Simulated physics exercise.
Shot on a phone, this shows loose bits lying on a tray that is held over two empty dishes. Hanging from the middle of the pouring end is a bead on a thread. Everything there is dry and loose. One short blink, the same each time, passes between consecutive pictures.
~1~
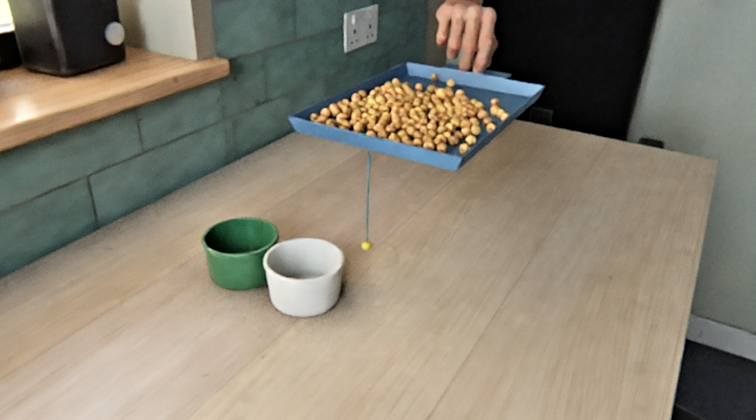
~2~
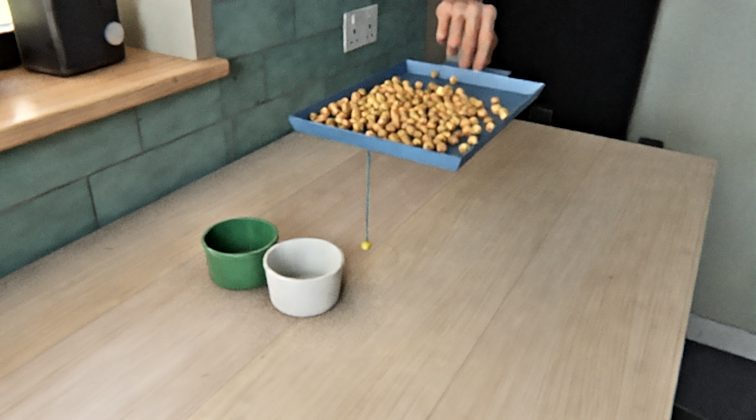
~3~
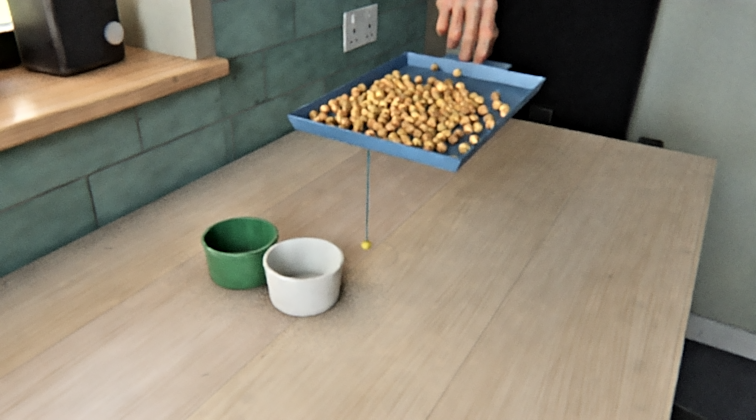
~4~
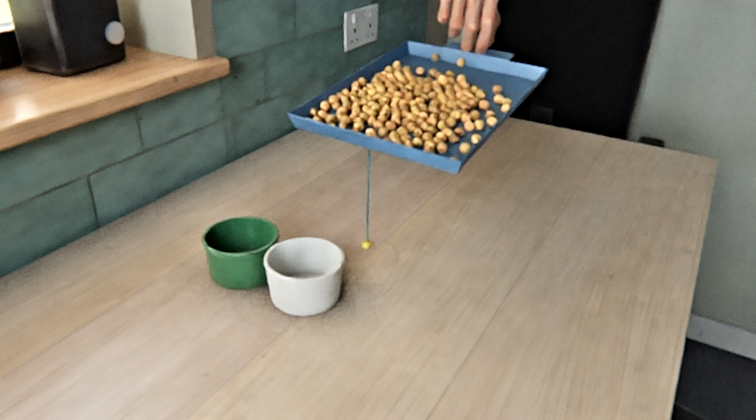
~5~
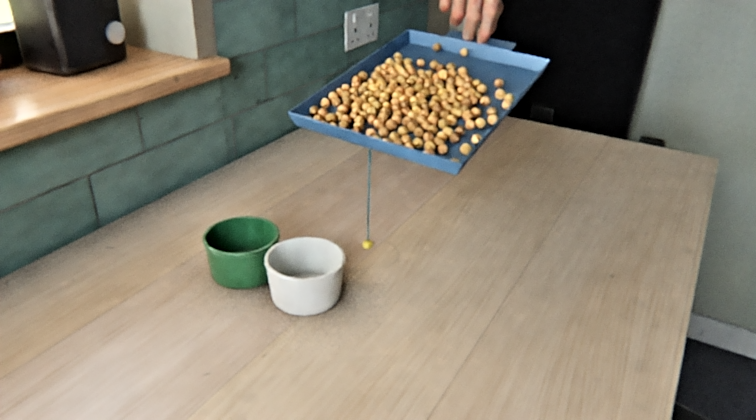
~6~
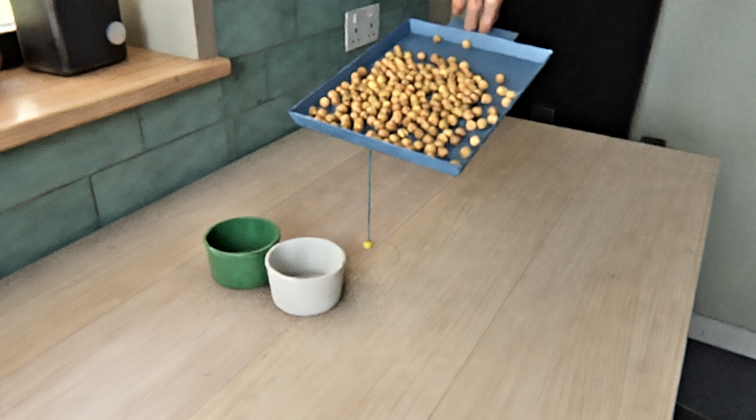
A hand held a blue tray of round wooden beads above a green dish and a white one, then gradually raised the far end, tilting the tray toward the front as the beads shifted slightly.
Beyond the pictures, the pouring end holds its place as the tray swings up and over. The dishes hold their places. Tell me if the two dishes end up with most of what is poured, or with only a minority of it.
I expect the dishes to end up with a lesser share of the load.
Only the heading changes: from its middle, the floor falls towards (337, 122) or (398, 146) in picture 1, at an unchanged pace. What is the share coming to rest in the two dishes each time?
About 50 % and about 20 %.
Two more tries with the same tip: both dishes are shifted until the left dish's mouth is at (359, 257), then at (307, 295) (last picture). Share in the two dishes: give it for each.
First placement: 40 per cent; second placement: 10 per cent.
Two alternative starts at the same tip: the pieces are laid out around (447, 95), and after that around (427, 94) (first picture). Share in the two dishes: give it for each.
The first start yields 0 per cent, the second 0 per cent.
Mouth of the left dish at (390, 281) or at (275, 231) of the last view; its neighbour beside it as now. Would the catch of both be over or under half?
Try 1: A majority of it. Try 2: A minority of it.
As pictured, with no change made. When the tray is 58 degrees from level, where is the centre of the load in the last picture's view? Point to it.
Roughly (411, 154).
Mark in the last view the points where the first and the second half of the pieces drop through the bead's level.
The opening part goes through (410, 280); what follows goes through (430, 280).
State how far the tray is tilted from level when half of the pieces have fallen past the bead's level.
Tilt: Around 70 degrees.
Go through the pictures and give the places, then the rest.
In the first picture, corners of the pouring end at (296, 116) and (458, 155), level; middle of the load at (413, 114), round wooden beads; left dish at (217, 267); right dish at (282, 292); bead on its thread at (367, 246).
In the second picture, corners of the pouring end at (295, 116) and (457, 155), level; middle of the load at (413, 113).
In the third picture, corners of the pouring end at (295, 115) and (457, 156), tipped barely, lowest at the right corner; middle of the load at (413, 110).
In the fourth picture, corners of the pouring end at (295, 113) and (457, 158), tipped a little, lowest at the right corner; middle of the load at (414, 105).
In the fifth picture, corners of the pouring end at (296, 111) and (458, 160), tipped a little, lowest at the right corner; middle of the load at (415, 101).
In the sixth picture, corners of the pouring end at (296, 110) and (458, 162), tipped a little, lowest at the right corner; middle of the load at (415, 100), nearly all on the move; left dish at (219, 266); right dish at (283, 291).
Soon after the last picture, tray tipped steeply; about two thirds on the tray; a stray few in the right dish; a small part outside both; about a quarter in the air.
A little later, tray tipped right over; a stray few in the right dish; a stray few in the left dish; nearly all outside both; a stray few in the air.
Later still, tray tipped past a quarter turn; a stray few in the right dish; a stray few in the left dish; nearly all outside both.
By the end, tray tipped past a quarter turn; a stray few in the right dish; a stray few in the left dish; nearly all outside both.
